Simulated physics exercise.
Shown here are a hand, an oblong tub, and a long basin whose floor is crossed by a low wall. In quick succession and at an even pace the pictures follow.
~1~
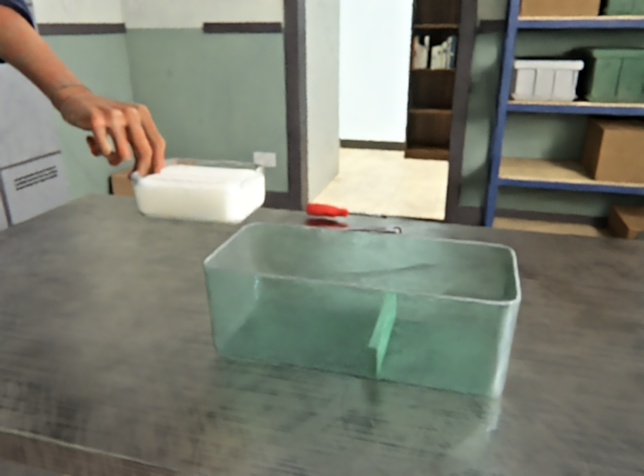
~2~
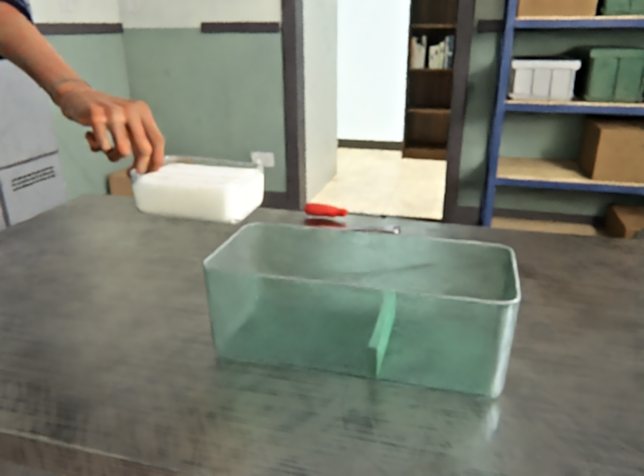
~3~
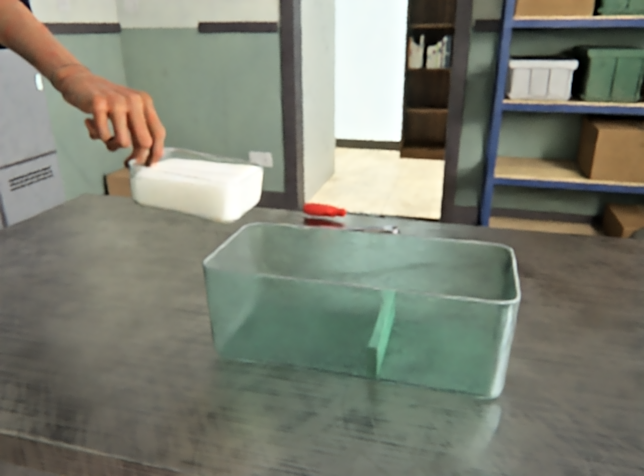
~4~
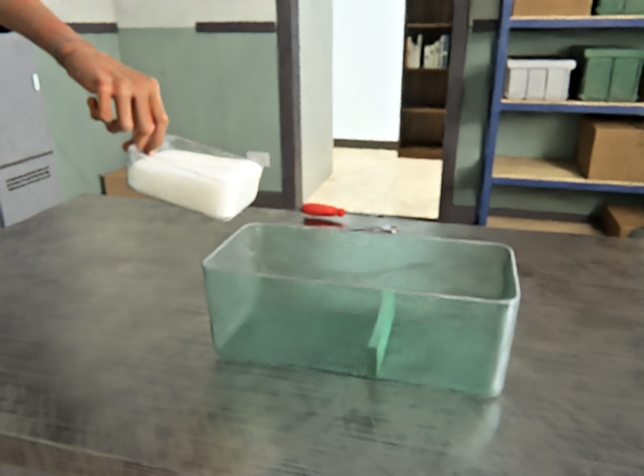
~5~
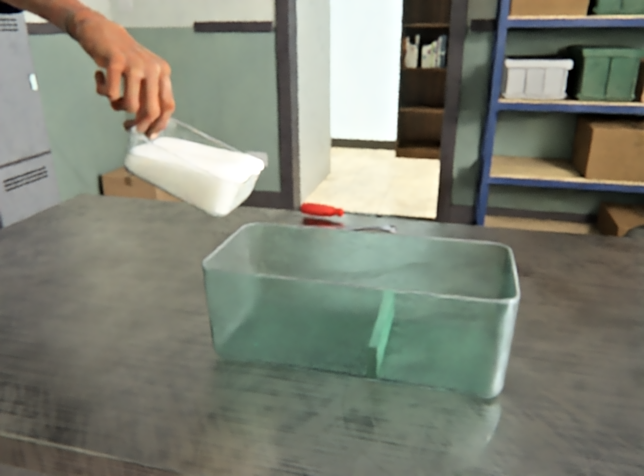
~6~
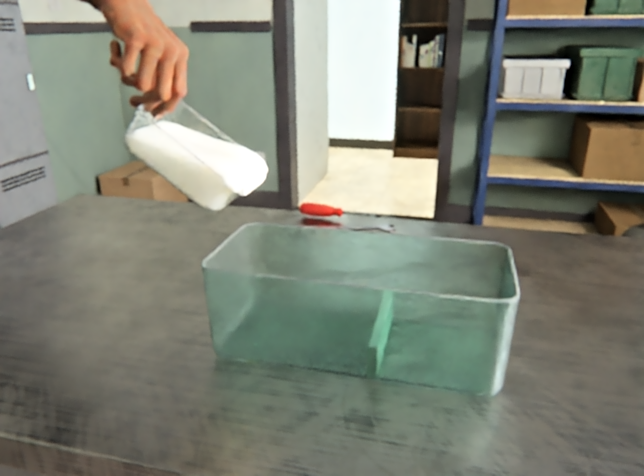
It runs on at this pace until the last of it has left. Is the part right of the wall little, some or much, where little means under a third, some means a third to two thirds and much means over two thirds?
Little.
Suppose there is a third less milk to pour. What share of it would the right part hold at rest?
Some 10 parts in a hundred.
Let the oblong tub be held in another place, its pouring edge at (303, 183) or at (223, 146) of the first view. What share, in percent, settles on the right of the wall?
Start one gives close to 55 percent, start two close to 10 percent.
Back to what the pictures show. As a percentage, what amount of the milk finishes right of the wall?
Around 5 percent.
A moment on, the oblong tub is tipped right over and 11 per cent is still to pour, 32 is left of the wall and 0 right of it.
Next, the oblong tub is tipped right over and 0 per cent is still to pour, 86 is left of the wall and 3 right of it.
Then the oblong tub is tipped right over and 0 per cent is still to pour, 88 is left of the wall and 5 right of it.
Later the oblong tub is tipped right over and 0 per cent is still to pour, 89 is left of the wall and 6 right of it.
In the end 89 per cent lies left of the wall, 6 right of it and 5 outside.
